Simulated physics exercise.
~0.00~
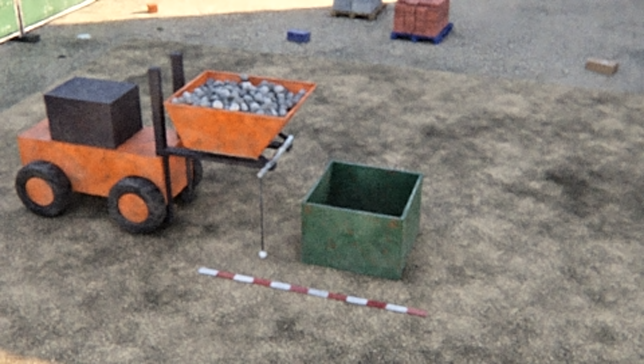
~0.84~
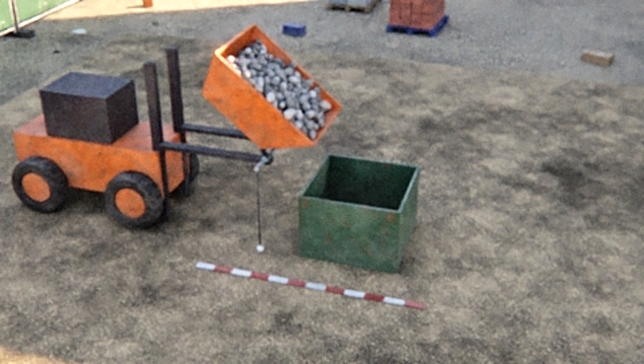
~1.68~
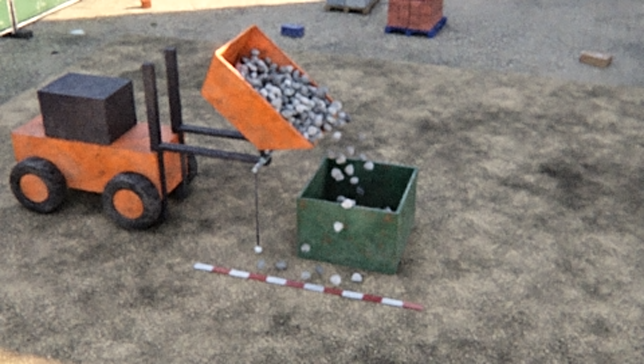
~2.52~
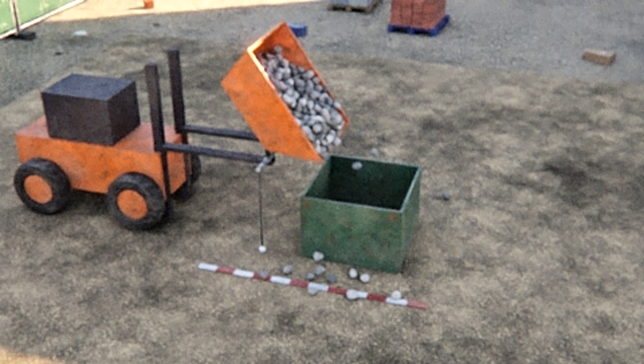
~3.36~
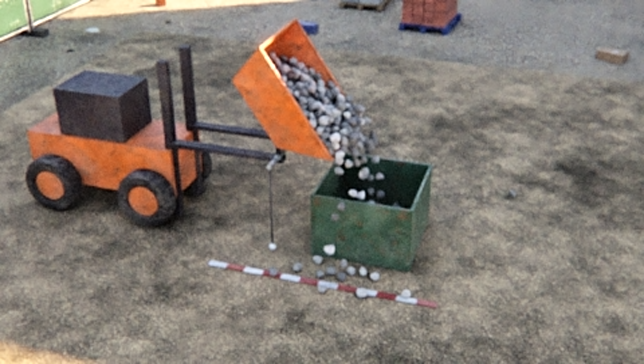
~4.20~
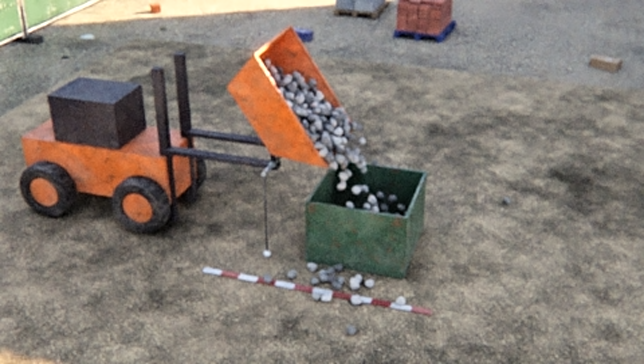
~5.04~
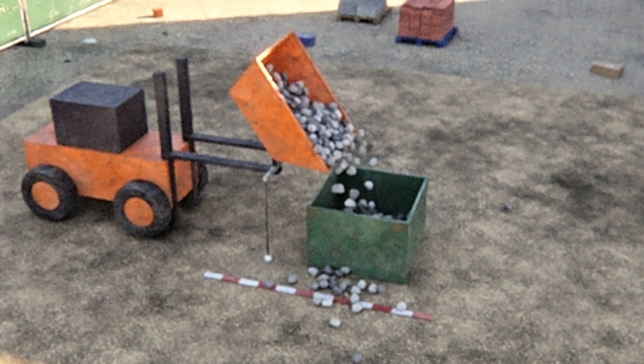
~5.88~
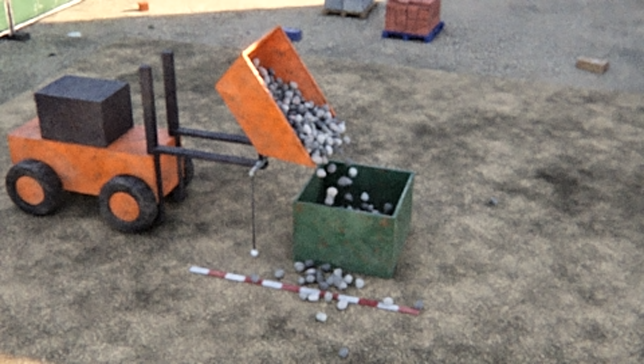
On an outdoor dirt yard, an orange fork truck tips its raised skip of grey stones to the right, pauses, then tilts it further. Stones spill into a green bin and onto the ground in front, with many still in the steeply tilted skip at the end.
